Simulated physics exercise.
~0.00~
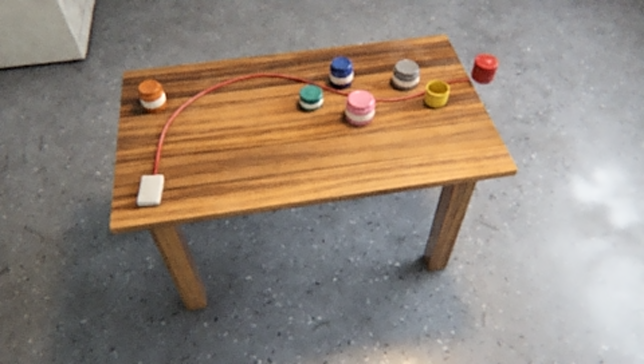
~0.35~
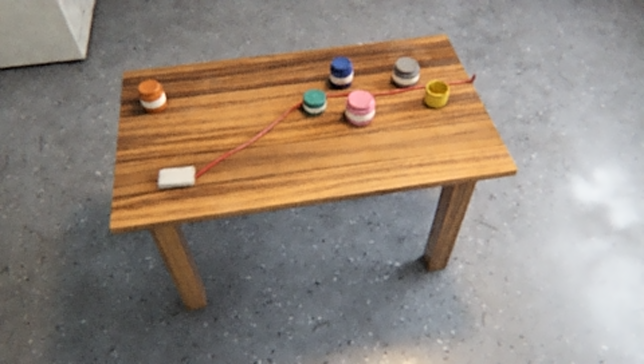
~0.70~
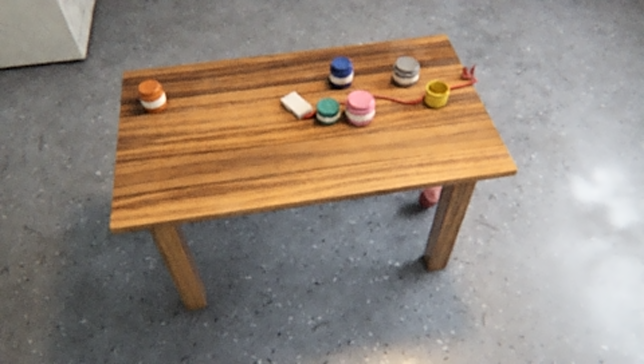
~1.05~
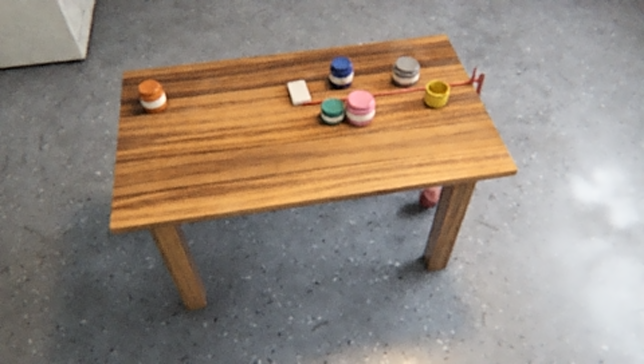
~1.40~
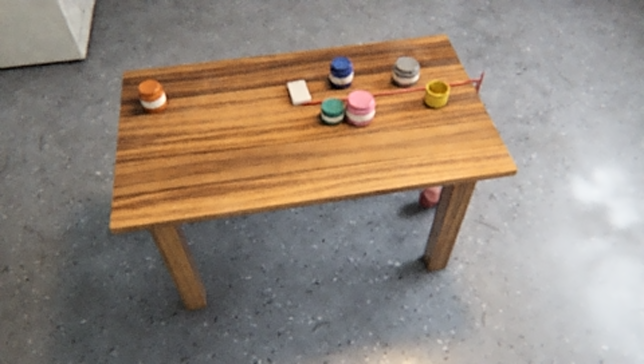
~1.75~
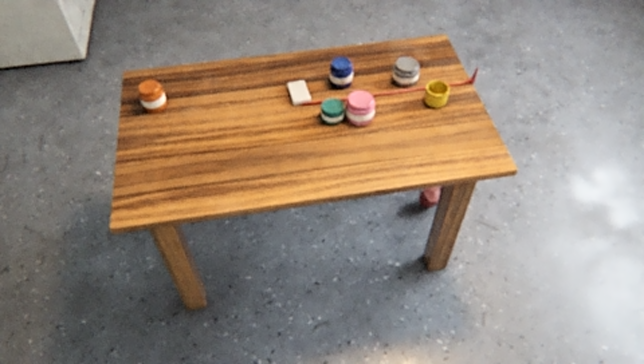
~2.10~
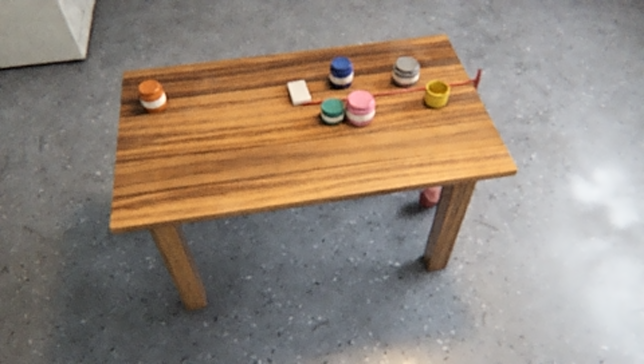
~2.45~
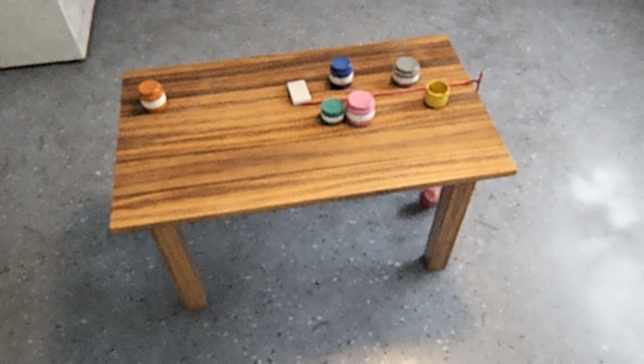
The video shows a red speaker falling off the right side of a wooden table, its red cable pulling taut and dragging a white phone up and rightward, while a teal tin shifts slightly; the phone then rests near the blue jar as the cable's end dangles over the edge.
